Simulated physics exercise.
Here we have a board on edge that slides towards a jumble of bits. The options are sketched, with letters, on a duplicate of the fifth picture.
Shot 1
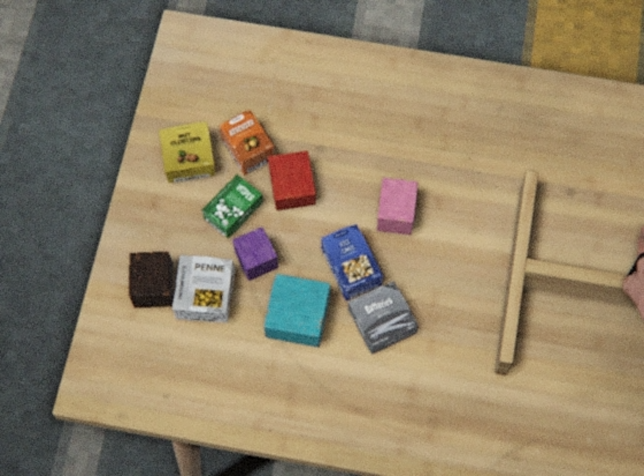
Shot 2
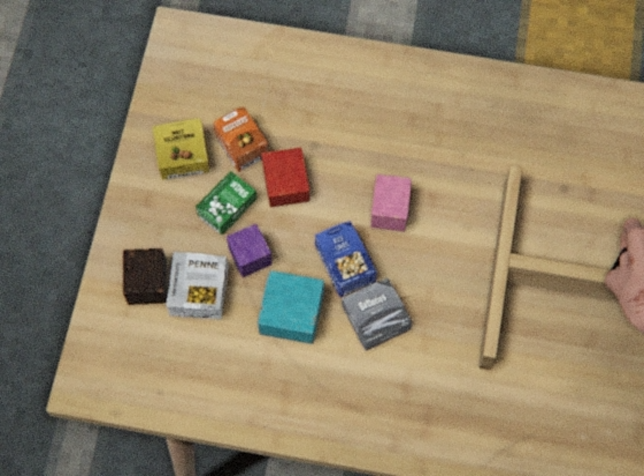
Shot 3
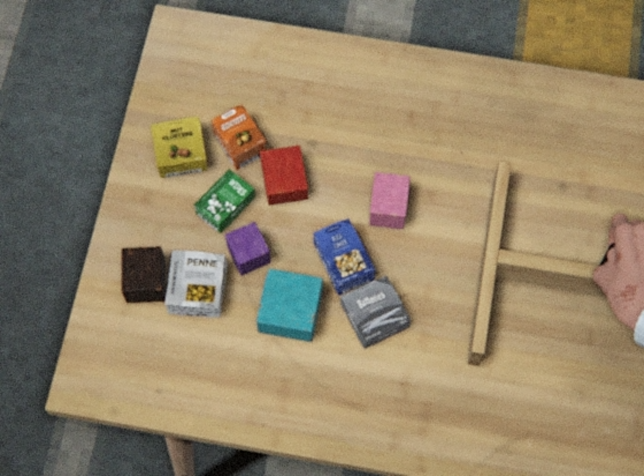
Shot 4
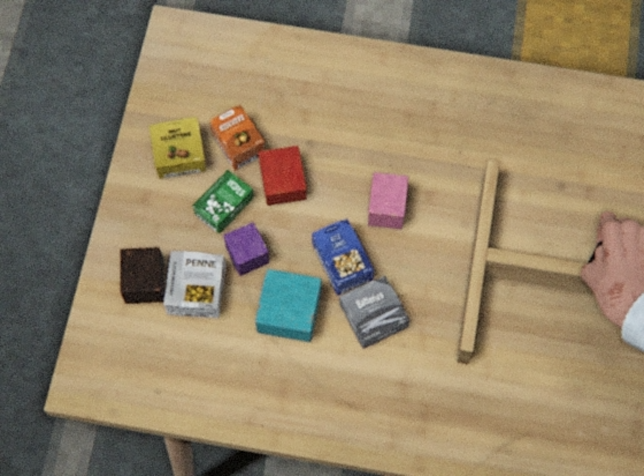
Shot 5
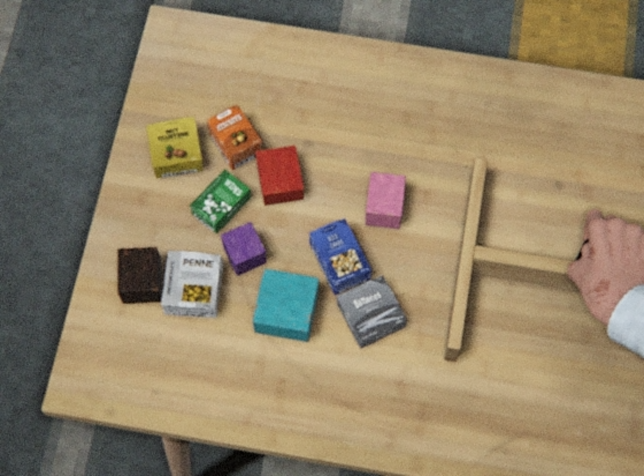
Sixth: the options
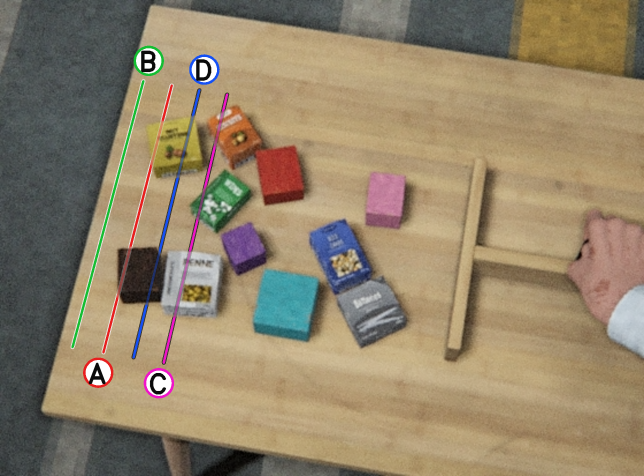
On a wooden table, a hand slides an upright board left toward scattered colourful boxes and blocks.
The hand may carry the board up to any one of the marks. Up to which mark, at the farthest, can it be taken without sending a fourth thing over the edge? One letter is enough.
Up to line C.
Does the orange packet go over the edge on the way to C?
No.
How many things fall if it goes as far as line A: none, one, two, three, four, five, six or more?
By then, six or more.
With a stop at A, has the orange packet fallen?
No.
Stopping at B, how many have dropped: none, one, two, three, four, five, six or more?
In all, six or more.
On the marked copy, A at (139, 213); B at (110, 208); C at (197, 223); D at (168, 218).
With C. Early on, board (369, 234); turquoise block (266, 303); grey box (320, 297).
Further on, board (272, 218); black block (72, 261); white packet (120, 268).
At the end, board (199, 206); black block over the edge; white packet over the edge; three fallen.
As for the rest, A drops seven; B drops ten; D drops five.
